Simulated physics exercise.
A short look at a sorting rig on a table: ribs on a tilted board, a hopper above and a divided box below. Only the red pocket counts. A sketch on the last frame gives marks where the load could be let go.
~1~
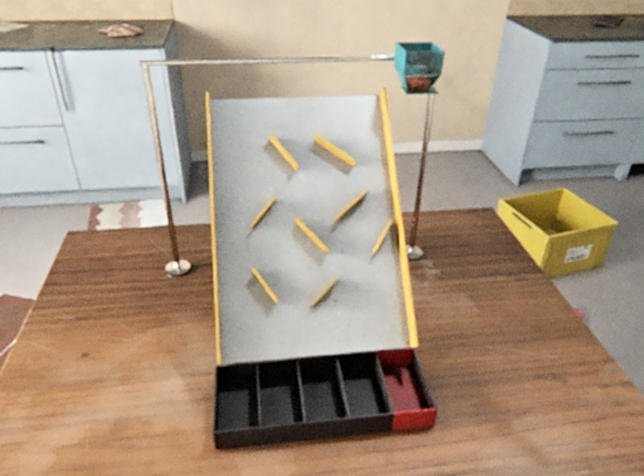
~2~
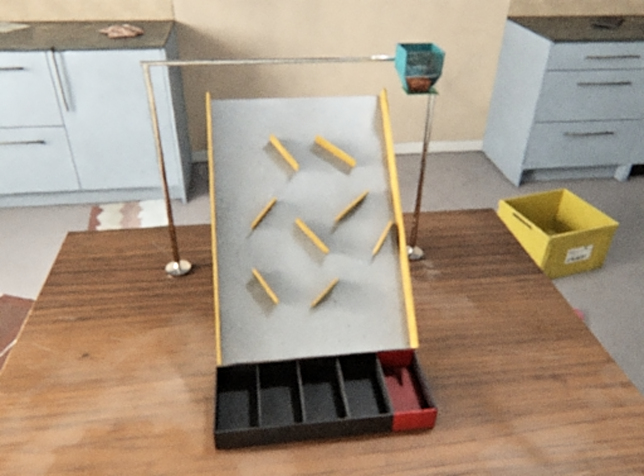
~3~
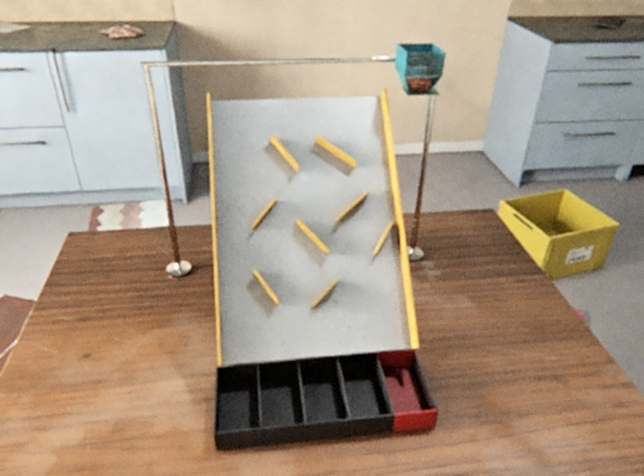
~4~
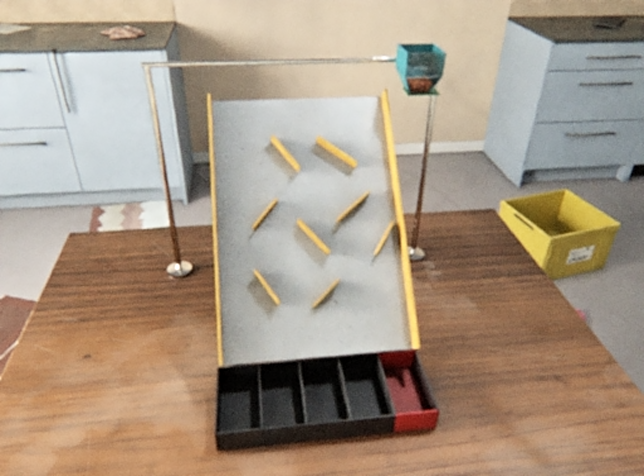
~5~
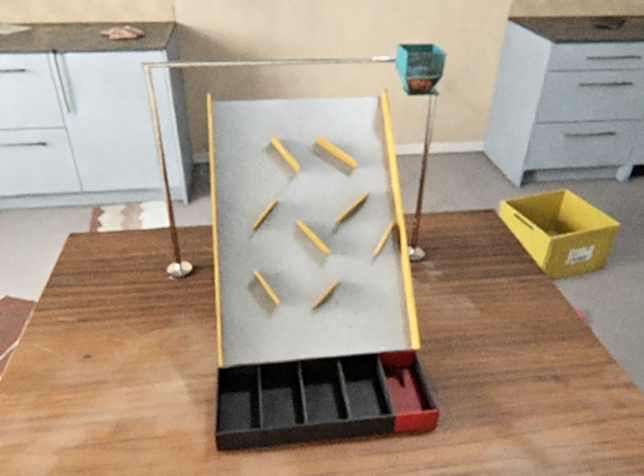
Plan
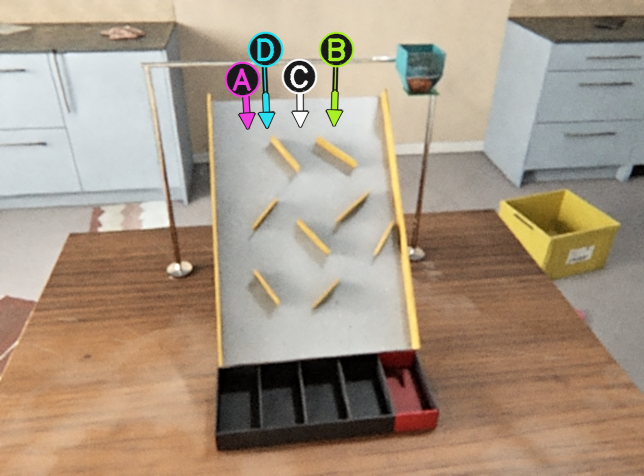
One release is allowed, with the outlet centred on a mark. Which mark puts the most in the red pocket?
Mark C.
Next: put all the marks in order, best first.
C, B, D, A.
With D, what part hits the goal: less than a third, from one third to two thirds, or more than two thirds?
It is less than a third.
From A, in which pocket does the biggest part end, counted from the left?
The first.
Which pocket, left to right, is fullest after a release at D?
The first from the left.
On the marked copy, mark A meets the board at (247, 123); mark B meets the board at (334, 120); mark C meets the board at (300, 121); mark D meets the board at (266, 122).
With A, none at all in the red pocket, all but a few in other pockets.
With B, close to a quarter in the red pocket, close to two thirds in other pockets, a small share held on the board.
With C, close to half in the red pocket, close to a third in other pockets.
With D, a small share in the red pocket, the bulk in other pockets.
